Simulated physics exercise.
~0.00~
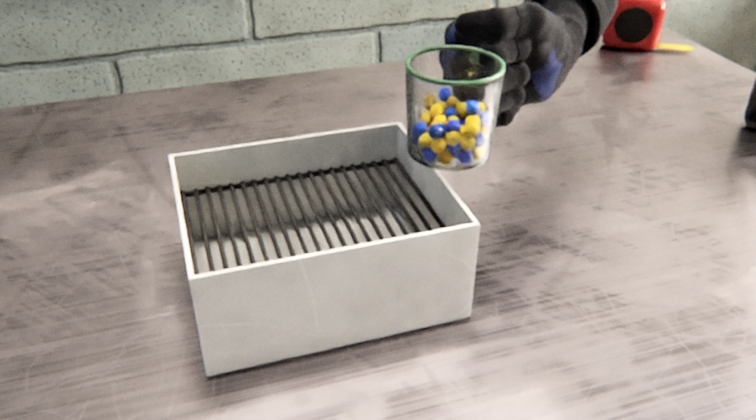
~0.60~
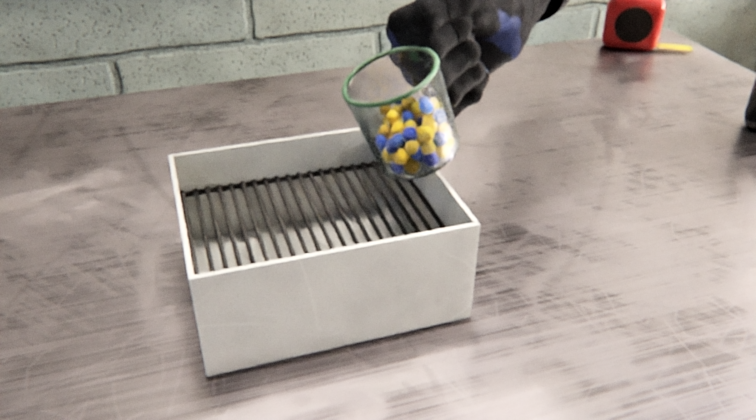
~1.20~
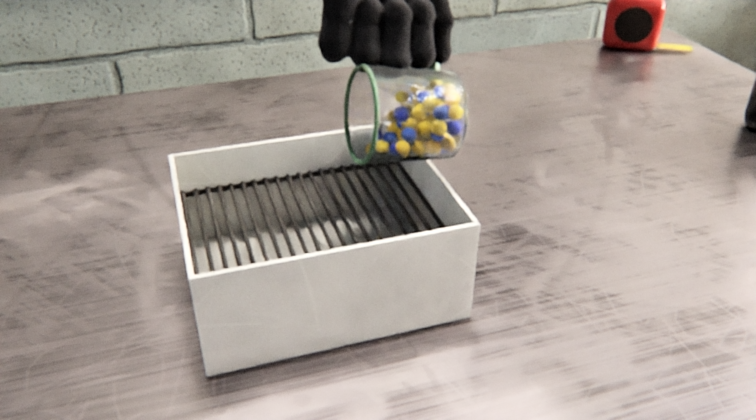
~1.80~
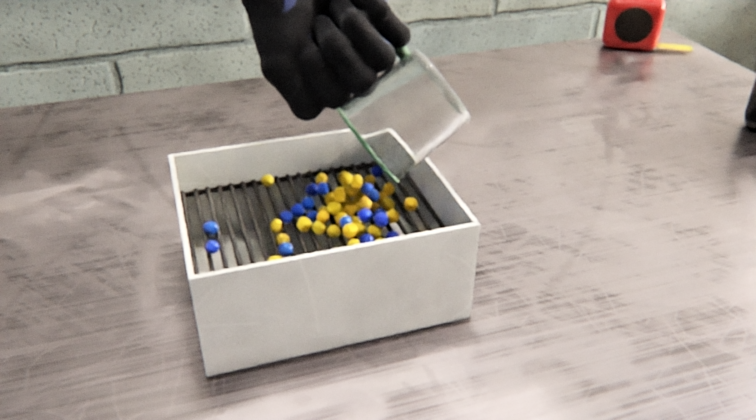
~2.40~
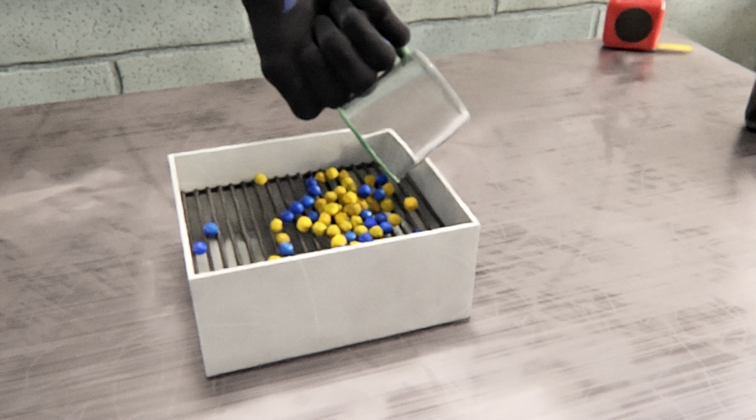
On a scratched grey tabletop in front of a pale block wall, a black-gloved hand holds a clear, green-rimmed cup of yellow and blue balls beside an open white box with a rack of dark wires across it. The hand moves the cup left and begins to tilt it over the box. It tips the cup onto its side, with the balls still inside. The cup then turns mouth down, and the balls spill across the wires. They shift slightly and settle, yellow and blue alike resting on top of the rack beneath the emptied cup.
